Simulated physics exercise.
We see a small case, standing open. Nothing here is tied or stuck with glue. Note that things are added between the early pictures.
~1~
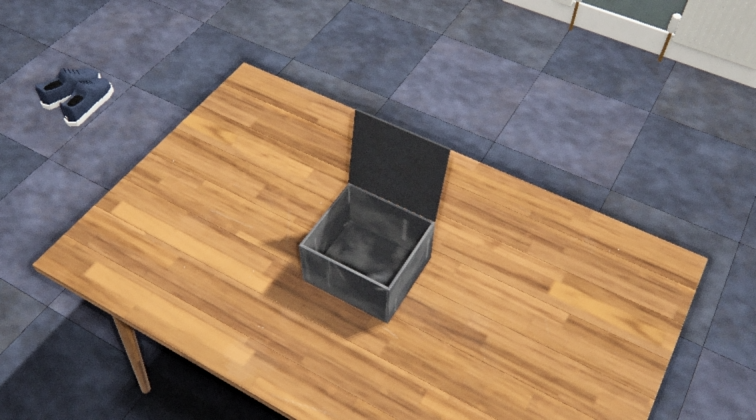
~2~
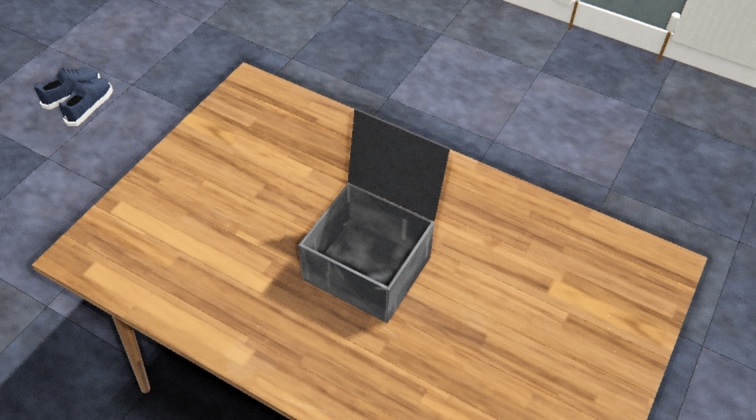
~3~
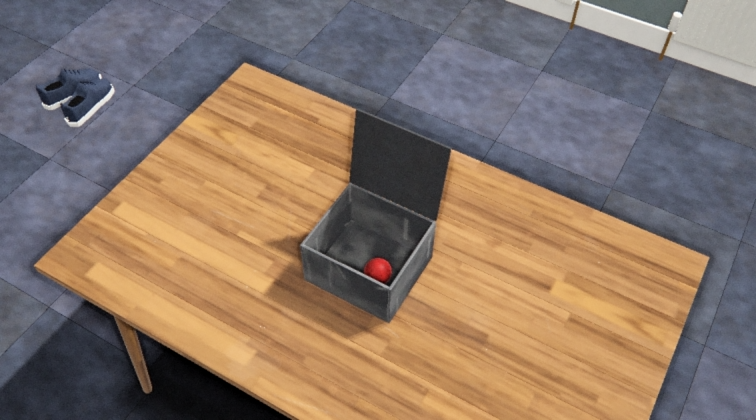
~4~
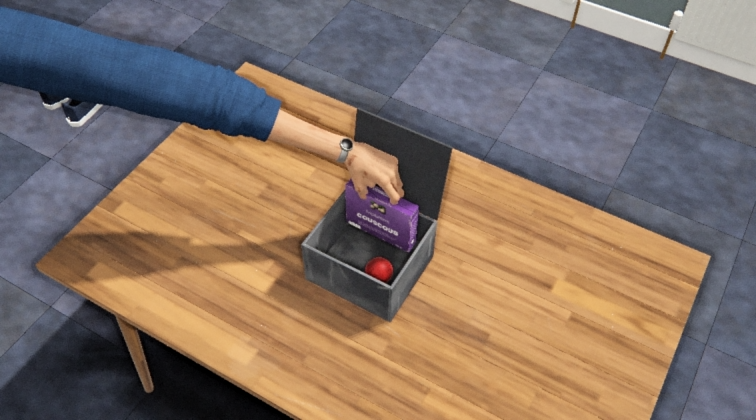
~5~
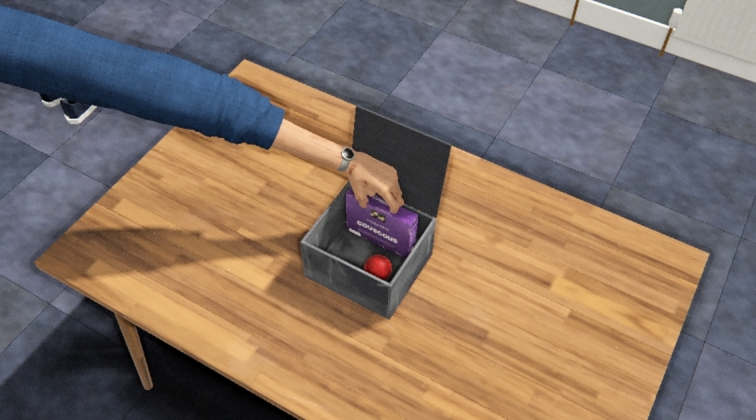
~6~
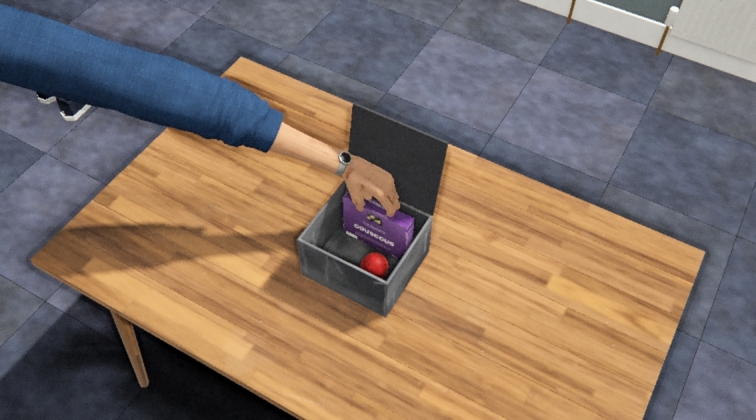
At first, a small dark case stands open and empty on a wooden table, with a pair of shoes on the tiled floor. A red ball then appears inside it. An arm in a blue sleeve reaches in from the left, holding a purple packet and lowering it slightly into the case behind the ball.
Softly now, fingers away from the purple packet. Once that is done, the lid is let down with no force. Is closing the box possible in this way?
Basically the lid doesn't make it down.
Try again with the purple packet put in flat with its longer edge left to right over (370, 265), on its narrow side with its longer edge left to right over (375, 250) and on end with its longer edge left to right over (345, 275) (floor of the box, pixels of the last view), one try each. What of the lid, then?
Case one lid shut, case two lid open, case three lid open.
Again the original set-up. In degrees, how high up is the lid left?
Near 12° up from the rim.
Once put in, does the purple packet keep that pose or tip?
Well, it stays just as set.
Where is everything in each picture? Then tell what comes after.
In the first frame, the last thing is not in view yet.
In the second frame, the last thing is not in view yet.
In the third frame, the last thing is not in view yet; red ball (378, 272).
The fourth frame shows coming down; purple packet (381, 215).
The fifth frame shows coming down; purple packet (381, 222); red ball (378, 269).
The sixth frame shows in place under the hand; purple packet (378, 226).
Then, 1.20 s later than the last frame, lid starting down.
Then, 1.60 s later than the last frame, lid 58° above the rim.
Then, 1.80 s later than the last frame, lid 33° above the rim.
Then, 1.90 s later than the last frame, lid 17° above the rim.
When it is over, lid 12° above the rim; both as before. End places, in pixels of the last picture, purple packet near (378, 225).
